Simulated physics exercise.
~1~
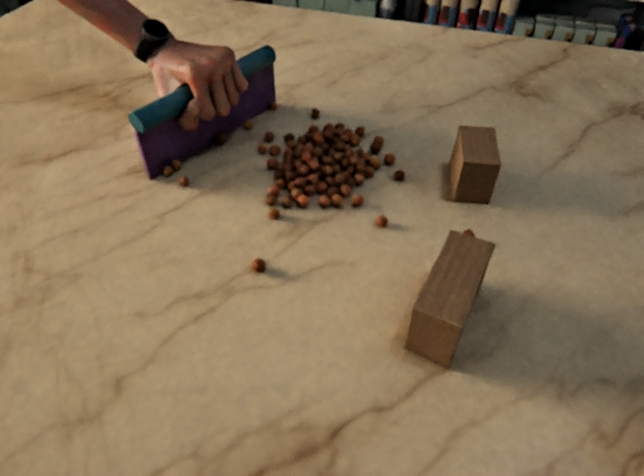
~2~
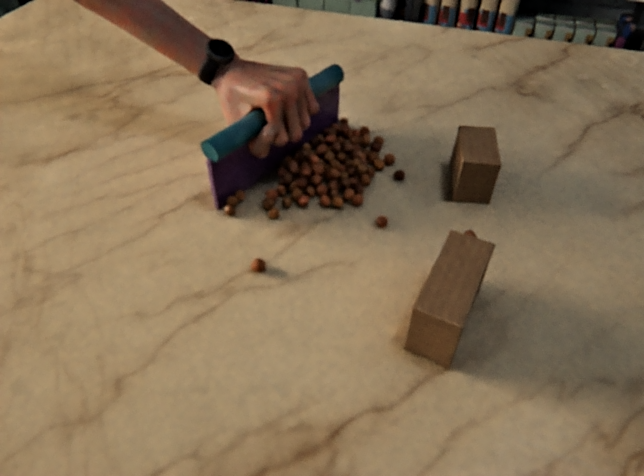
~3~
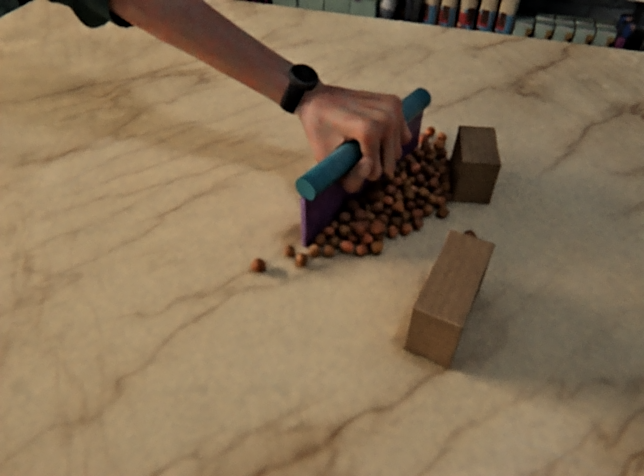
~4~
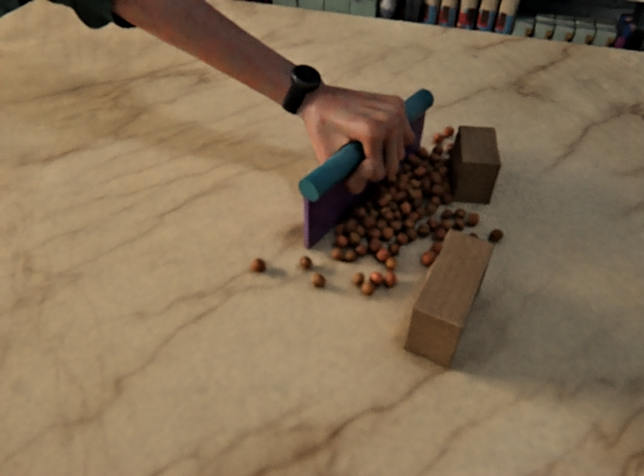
A hand with a scraper pushes a pile of hazelnuts right, mostly stopping before two blocks.
